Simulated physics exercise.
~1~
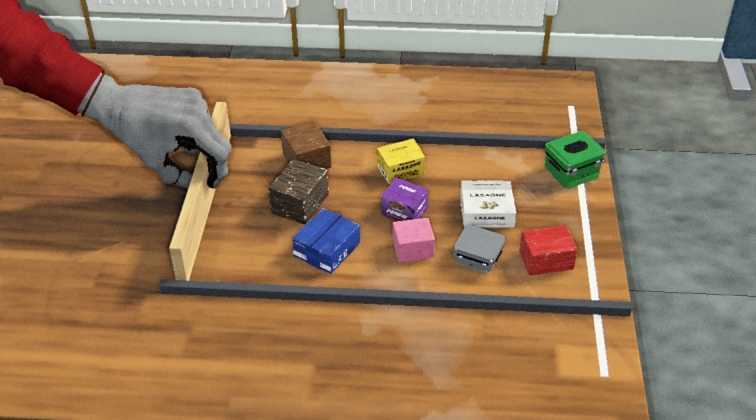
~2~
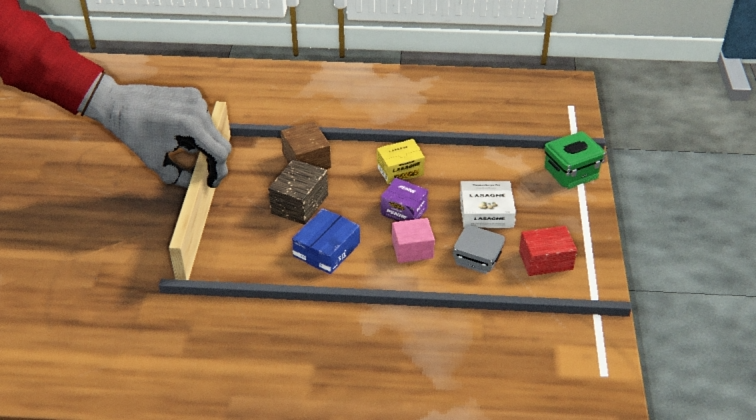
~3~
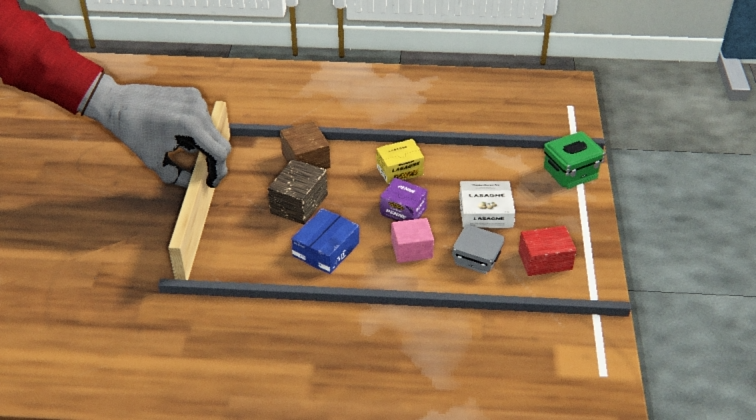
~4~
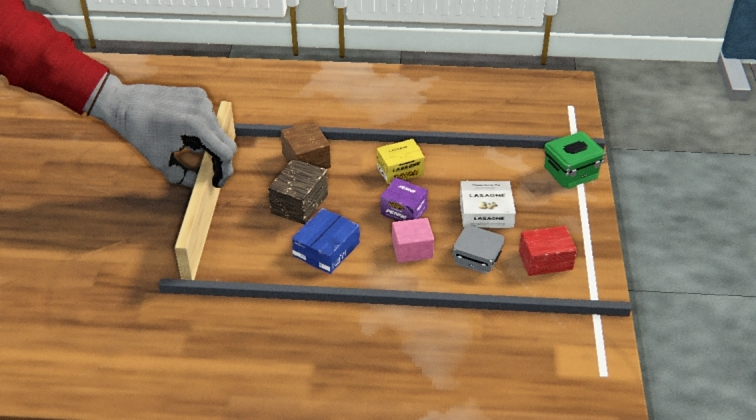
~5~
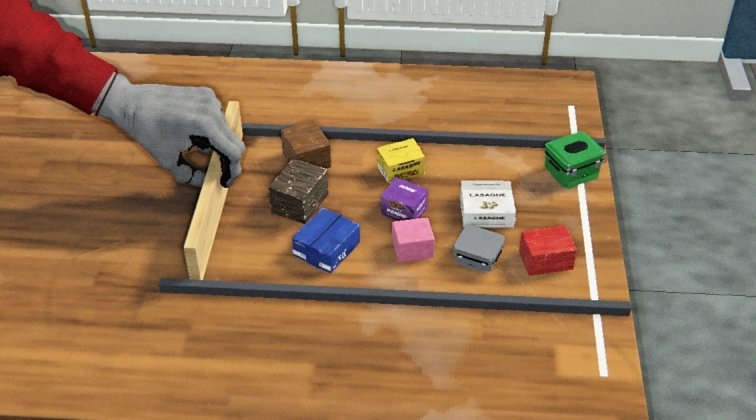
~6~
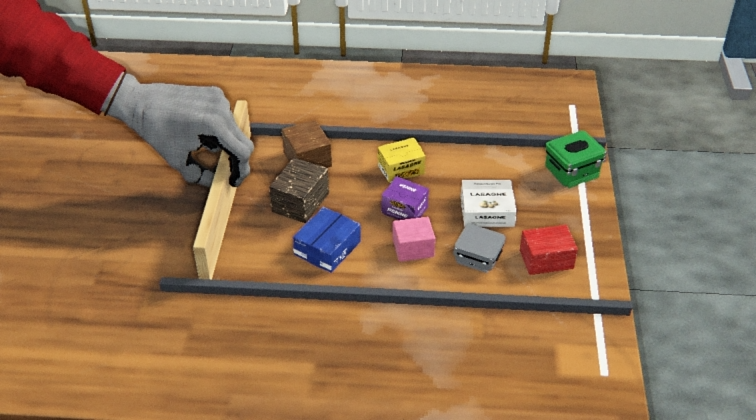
On a wooden tabletop, a gloved hand slides an upright board slightly right between dark rails, toward small colourful boxes sitting still.
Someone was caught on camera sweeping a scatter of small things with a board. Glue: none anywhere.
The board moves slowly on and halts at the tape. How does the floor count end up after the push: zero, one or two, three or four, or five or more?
The floor count ends at five or more.
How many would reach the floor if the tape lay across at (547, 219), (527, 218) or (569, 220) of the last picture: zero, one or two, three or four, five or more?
First three or four, then three to four, then more than four.
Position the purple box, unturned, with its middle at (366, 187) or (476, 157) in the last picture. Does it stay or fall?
Results in order - down; down.
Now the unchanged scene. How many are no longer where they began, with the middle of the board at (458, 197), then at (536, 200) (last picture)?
Answer - first 9, then 10.
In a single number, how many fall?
7.
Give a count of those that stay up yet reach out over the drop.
Answer: 3.
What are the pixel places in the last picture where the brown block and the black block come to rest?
The first near (602, 166), the second near (608, 200).
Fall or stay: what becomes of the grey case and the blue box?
The grey case? It doesn't stay. The blue box? It hangs on.
A little later, none off yet; green case at rest near (574, 159); red block at rest near (548, 250); white box at rest near (488, 203).
Next, none off yet; green case at rest near (578, 159); red block shifted about its own width near (624, 257); white box shifted well along near (579, 208).
When it is over, the number that fall off is five or more; down, yellow box, purple box, pink block, grey case, white box, red block and green case.
